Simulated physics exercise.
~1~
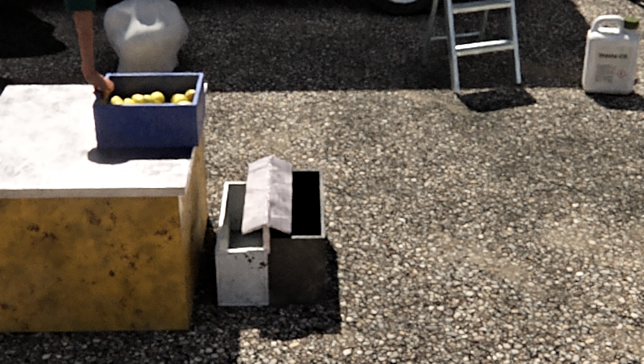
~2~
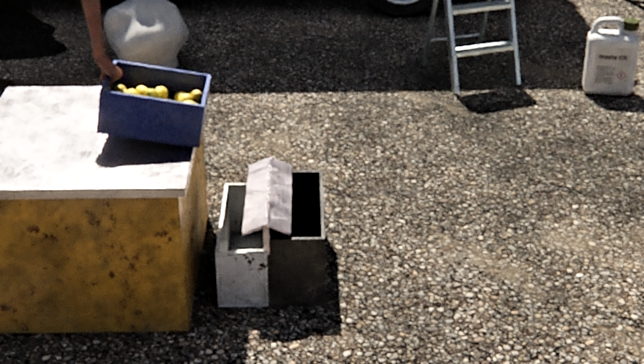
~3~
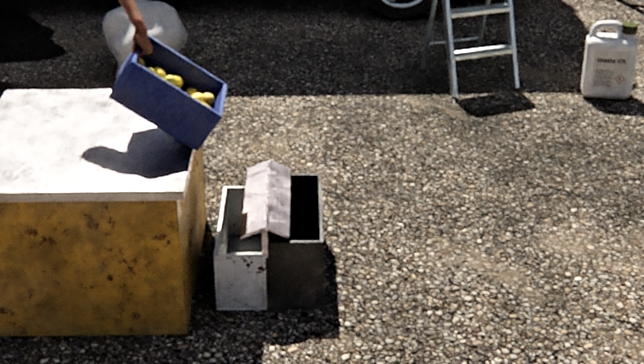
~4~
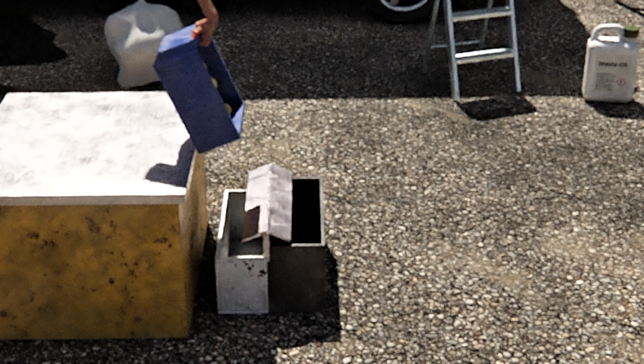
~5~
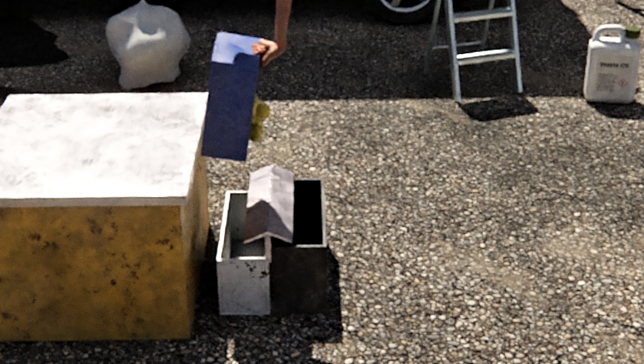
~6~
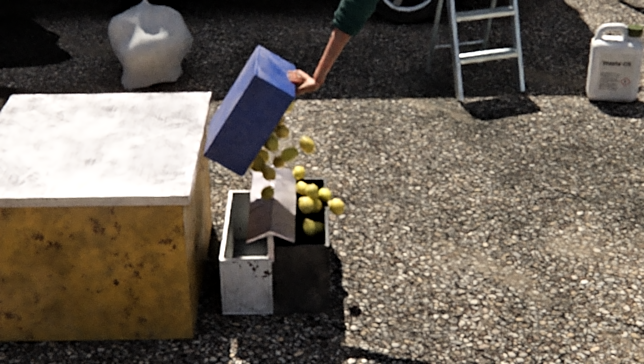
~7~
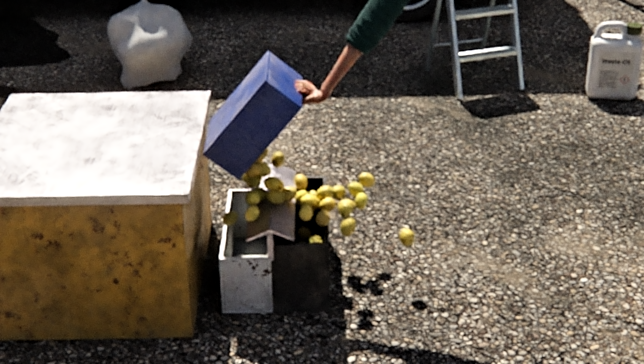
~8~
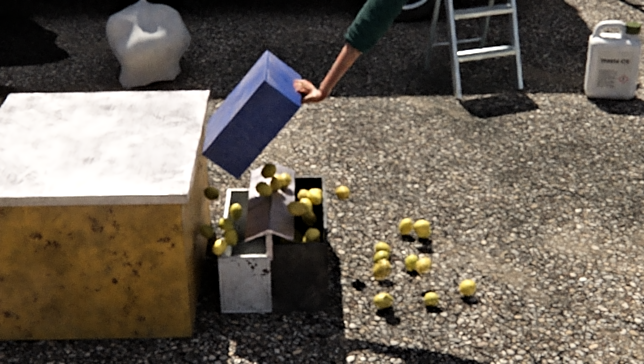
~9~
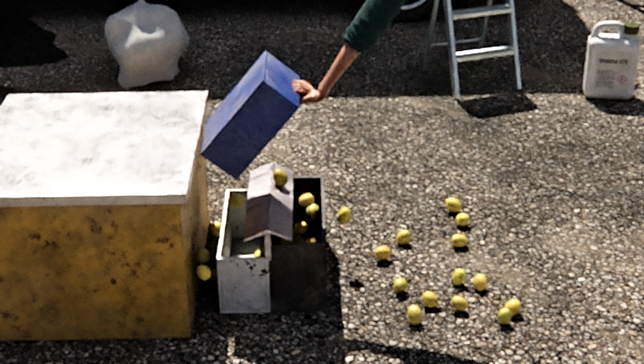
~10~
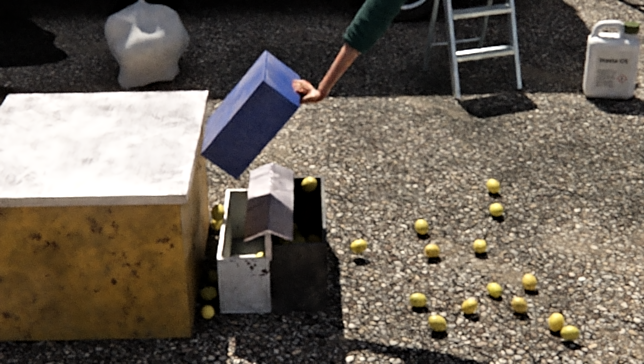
At first, a hand holds a blue crate of yellow lemons at the end of a bench with a white top and mottled yellow side, on sunlit rough pavement. The hand tips the crate to the right, swinging it past the bench edge until it is upside down over a white tote and a black trough with a small ridge between them. The lemons pour out over the ridge and trough. Many bounce away to the right across the ground, while a few drop beside the bench. Finally the crate is held still, tilted and emptied, with lemons scattered on the pavement.
